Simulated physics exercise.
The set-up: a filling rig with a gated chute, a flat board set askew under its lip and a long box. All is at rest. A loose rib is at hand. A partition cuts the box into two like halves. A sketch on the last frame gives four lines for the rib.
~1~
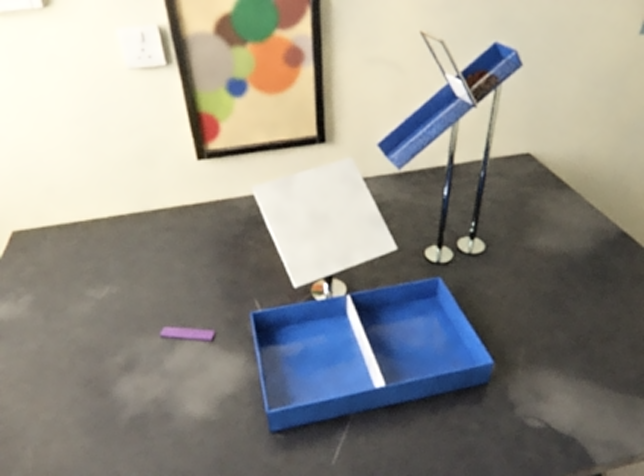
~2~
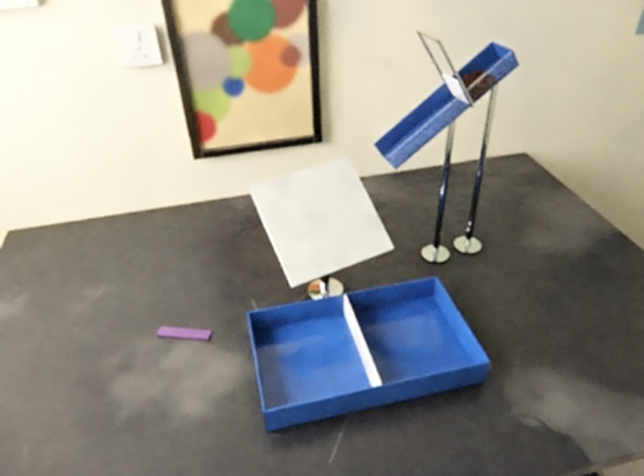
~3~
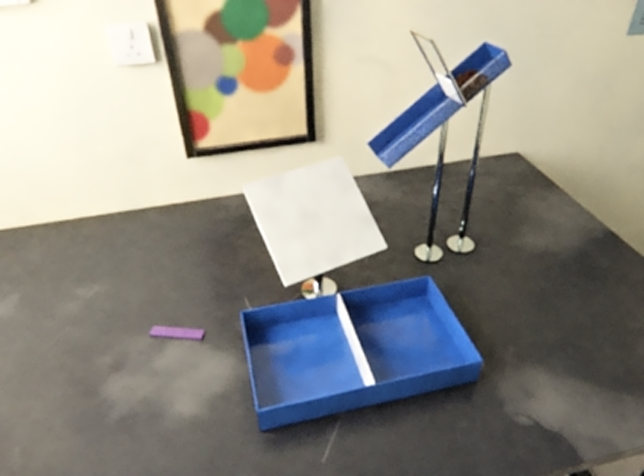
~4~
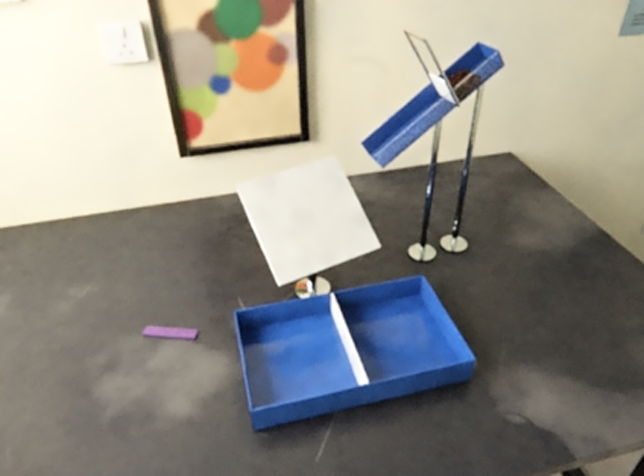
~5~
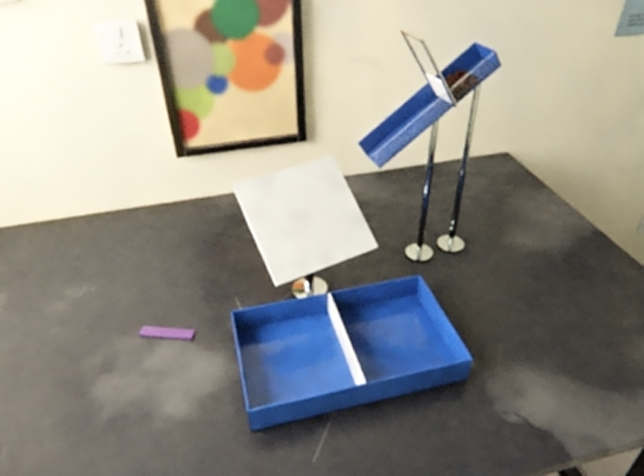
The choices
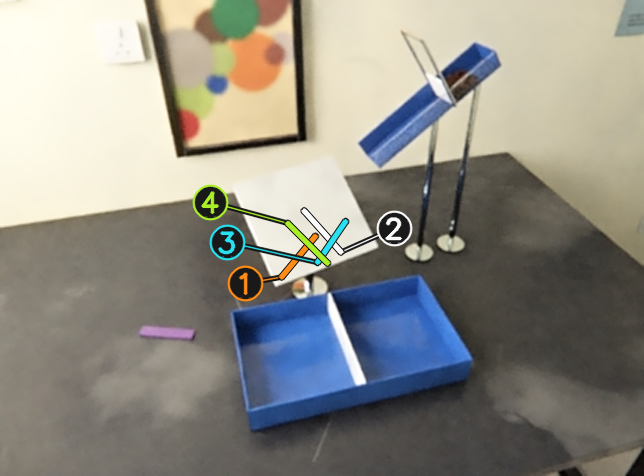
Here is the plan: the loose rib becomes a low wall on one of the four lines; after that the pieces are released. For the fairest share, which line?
Choose 1.
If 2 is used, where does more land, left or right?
The right half.
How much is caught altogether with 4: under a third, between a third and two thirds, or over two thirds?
It is over two thirds.
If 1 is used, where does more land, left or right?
Left.
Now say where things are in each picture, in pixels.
The first frame shows load behind the gate near (471, 85), allspice berries; lip of the chute near (392, 163), sloping gently.
The second frame shows middle of the board near (322, 217), tilted fairly steeply; middle of its low edge near (345, 267); of its high edge near (301, 171).
The third frame shows front corners of the box near (258, 411) and (482, 360); front end of its middle wall near (374, 384); gate still shut near (446, 81).
The fourth frame shows middle of the load near (454, 85); lip near (376, 161).
The fifth frame shows middle of the load near (451, 85); lip near (373, 161).
On the marked copy, line 1 from (315, 236) to (281, 277); line 2 from (304, 210) to (340, 252); line 3 from (345, 221) to (317, 262); line 4 from (287, 223) to (327, 263).
With 1, of what is caught, close to two thirds in the left half, close to a third in the right.
With 2, of what is caught, a small share in the left half, all but a few in the right.
With 3, of what is caught, all but a few in the left half, a small share in the right.
With 4, of what is caught, none at all in the left half, the whole lot in the right.
